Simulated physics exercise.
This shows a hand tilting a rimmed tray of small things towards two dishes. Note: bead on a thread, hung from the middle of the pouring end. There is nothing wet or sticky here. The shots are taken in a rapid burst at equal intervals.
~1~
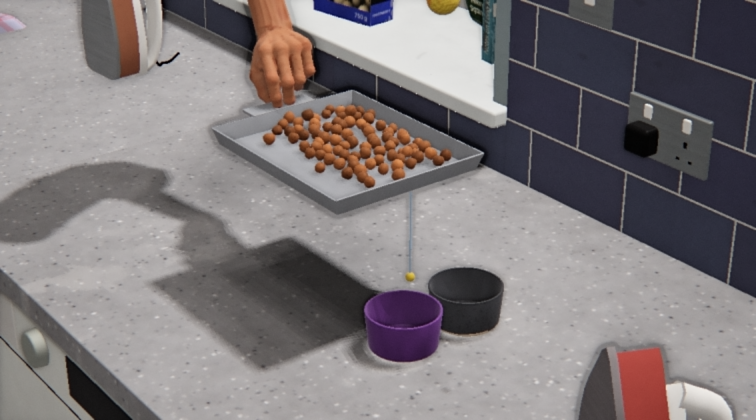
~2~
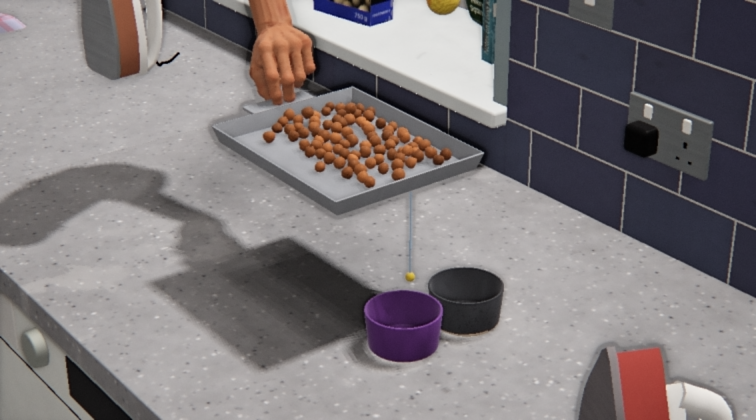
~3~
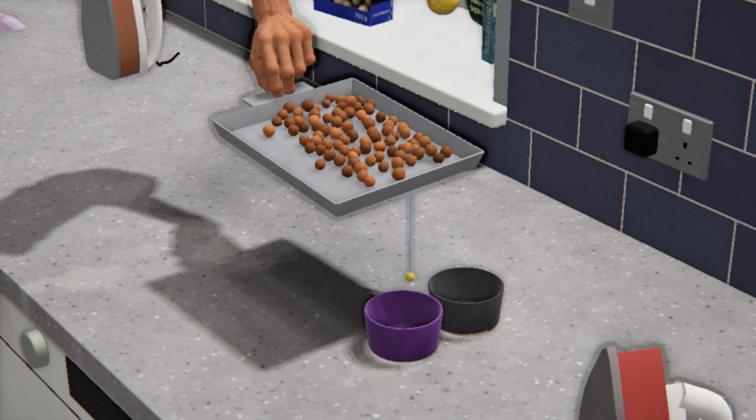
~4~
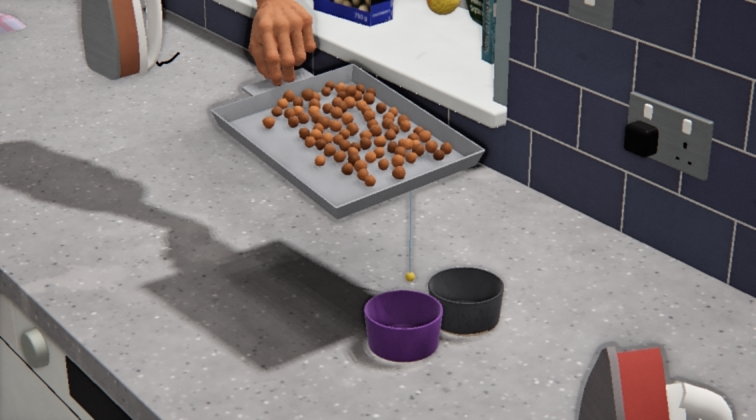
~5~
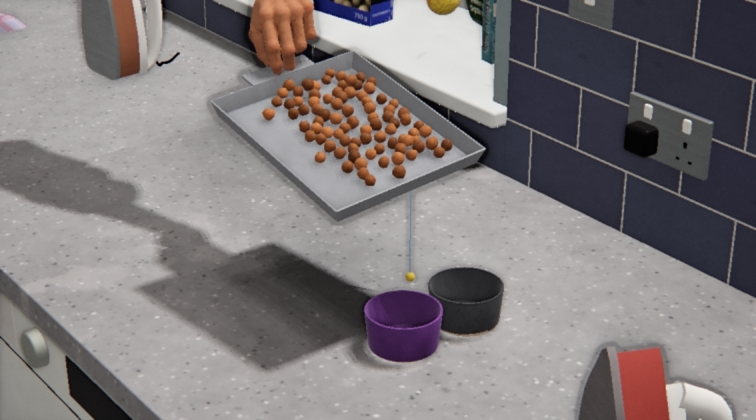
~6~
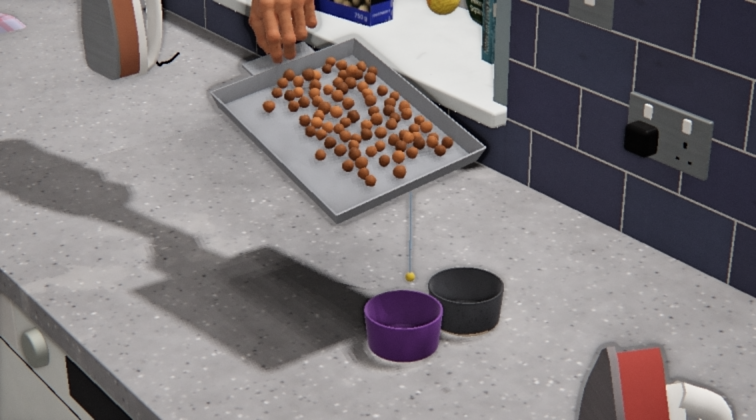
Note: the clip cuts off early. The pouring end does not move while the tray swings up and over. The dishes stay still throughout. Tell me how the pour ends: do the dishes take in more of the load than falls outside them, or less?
Dishes miss most.
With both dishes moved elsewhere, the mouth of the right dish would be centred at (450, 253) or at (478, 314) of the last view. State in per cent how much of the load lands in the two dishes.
That makes 0 per cent, followed by 10 per cent.
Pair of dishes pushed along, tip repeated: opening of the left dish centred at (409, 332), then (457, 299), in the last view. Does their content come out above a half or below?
For the two places in order: A minority share, a minority share.
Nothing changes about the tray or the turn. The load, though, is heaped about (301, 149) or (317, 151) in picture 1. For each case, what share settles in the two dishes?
You'd get near 30 percent first and near 30 percent next.
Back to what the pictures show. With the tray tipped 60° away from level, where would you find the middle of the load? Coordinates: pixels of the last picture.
Load centre: Approx. (366, 165).
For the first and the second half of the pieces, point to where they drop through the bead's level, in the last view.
Roughly (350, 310) first, then roughly (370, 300).
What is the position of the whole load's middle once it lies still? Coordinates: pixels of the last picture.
Centre at rest: Close to (363, 359).
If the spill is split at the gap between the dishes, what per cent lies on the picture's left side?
Roughly 90 in a hundred.
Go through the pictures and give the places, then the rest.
The first picture shows corners of the pouring end at (337, 197) and (476, 153), level; middle of the load at (352, 142), hazelnuts; left dish at (427, 340); right dish at (490, 314); bead on its thread at (410, 277).
The second picture shows corners of the pouring end at (337, 198) and (476, 152), level; middle of the load at (352, 141).
The third picture shows corners of the pouring end at (337, 200) and (476, 151), tipped barely, lowest at the left corner; middle of the load at (353, 136).
The fourth picture shows corners of the pouring end at (338, 203) and (477, 149), tipped a little, lowest at the left corner; middle of the load at (353, 129).
The fifth picture shows corners of the pouring end at (338, 206) and (477, 148), tipped a little, lowest at the left corner; middle of the load at (353, 123).
The sixth picture shows corners of the pouring end at (338, 209) and (478, 146), tipped clearly, lowest at the left corner; middle of the load at (354, 117); left dish at (427, 340); right dish at (490, 314).
Soon, tray tipped steeply; nearly all on the tray; a stray few in the air.
A while on, tray tipped right over; most on the tray; a small part outside both; a small part in the air.
Towards the end, tray tipped past a quarter turn; about a quarter in the left dish; most outside both.
Finally, tray tipped past a quarter turn; about a quarter in the left dish; none in the right dish; most outside both.
